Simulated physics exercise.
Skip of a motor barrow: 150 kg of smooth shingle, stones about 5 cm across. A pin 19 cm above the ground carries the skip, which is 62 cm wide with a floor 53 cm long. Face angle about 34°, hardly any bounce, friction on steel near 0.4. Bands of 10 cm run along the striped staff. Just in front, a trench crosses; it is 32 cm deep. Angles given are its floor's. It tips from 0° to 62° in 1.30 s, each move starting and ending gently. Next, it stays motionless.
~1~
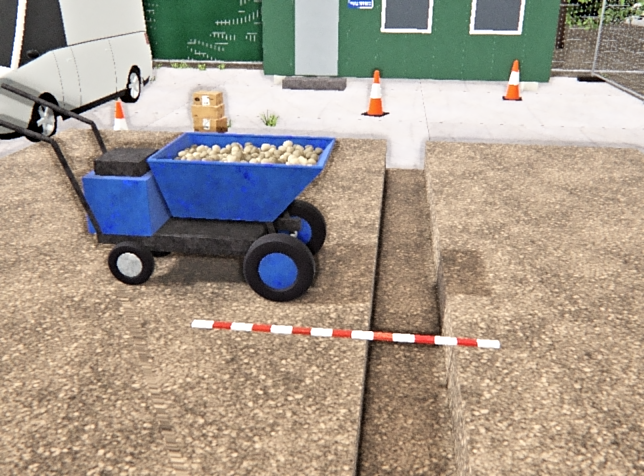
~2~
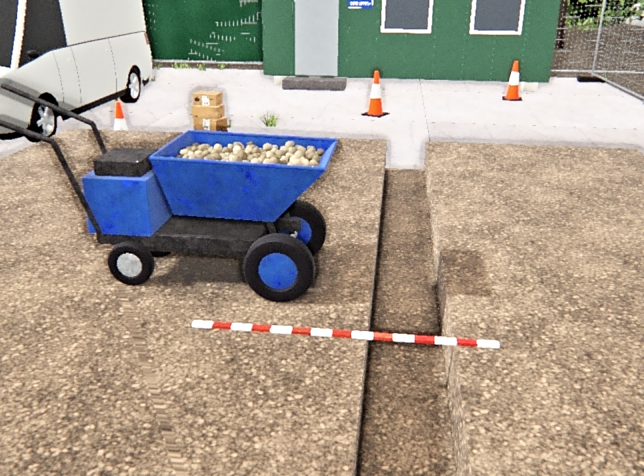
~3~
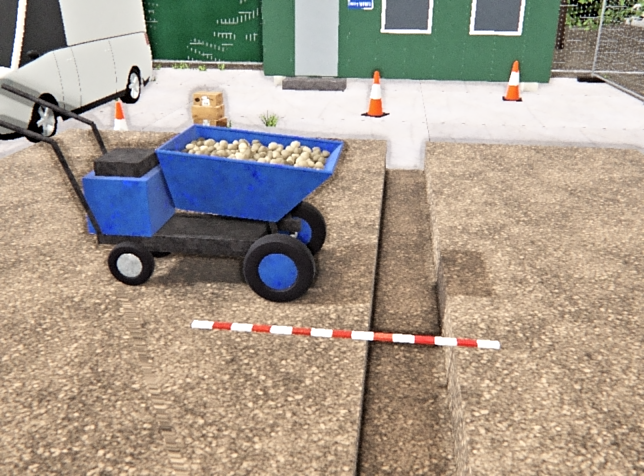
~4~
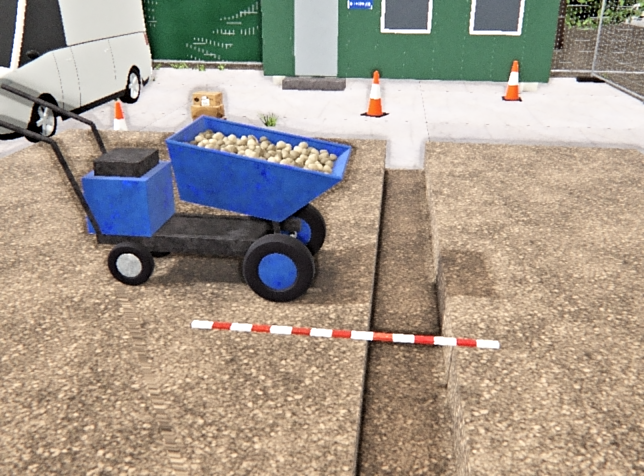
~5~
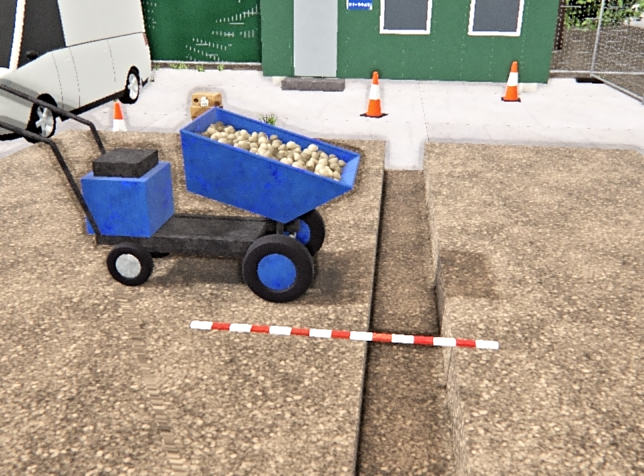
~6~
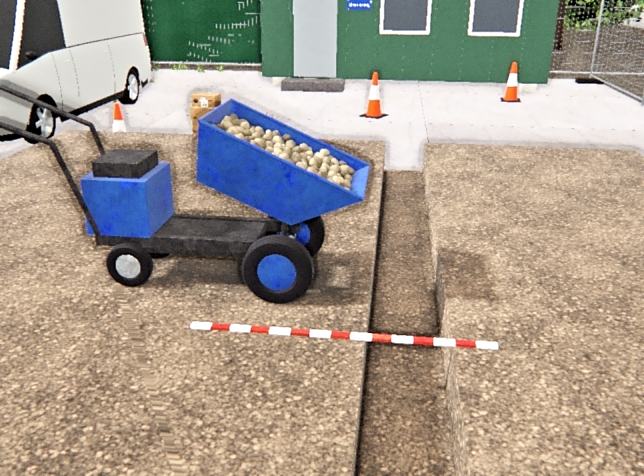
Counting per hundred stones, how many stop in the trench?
Some 80.
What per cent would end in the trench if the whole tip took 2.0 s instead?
Then roughly 90 percent.
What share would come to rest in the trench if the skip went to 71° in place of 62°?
Trench share: Approx. 80%.
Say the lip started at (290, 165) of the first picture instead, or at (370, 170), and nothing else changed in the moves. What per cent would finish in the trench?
From the first spot near 100, from the second near 30 per cent.
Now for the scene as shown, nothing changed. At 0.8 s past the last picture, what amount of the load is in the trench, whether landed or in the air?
About 30 per cent by then.
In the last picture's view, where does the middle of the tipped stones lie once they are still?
Resting centre: About (421, 322).
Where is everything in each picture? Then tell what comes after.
Lip at (323, 168), floor tilted 0°, highest stones at (248, 151), in the first picture.
The skip is at 1°, its lip at (325, 169); the top of the load is at (242, 149), in the second picture.
Lip at (332, 173), floor tilted 5°, highest stones at (227, 148), in the third picture.
Lip at (341, 179), floor tilted 10°, highest stones at (217, 139), in the fourth picture.
The skip is at 17°, its lip at (352, 188); the top of the load is at (217, 130), in the fifth picture.
Lip at (363, 199), floor tilted 24°, highest stones at (232, 123), in the sixth picture.
Then, 0.4 s after the last picture the floor is at 53°, 100 % in the skip; the foremost stones are at (397, 230).
Then, 0.8 s after the last picture the floor is at 62°, 67 % in the skip, 28 % in the trench, 5 % past the trench; the foremost stones are at (471, 292).
Then, 1.2 s after the last picture the floor is at 62°, 35 % in the skip, 48 % in the trench, 18 % past the trench; the foremost stones are at (560, 291).
Then, 3.2 s after the last picture the floor is at 62°, 0 % in the skip, 80 % in the trench, 20 % past the trench; the foremost stones are at (637, 282).
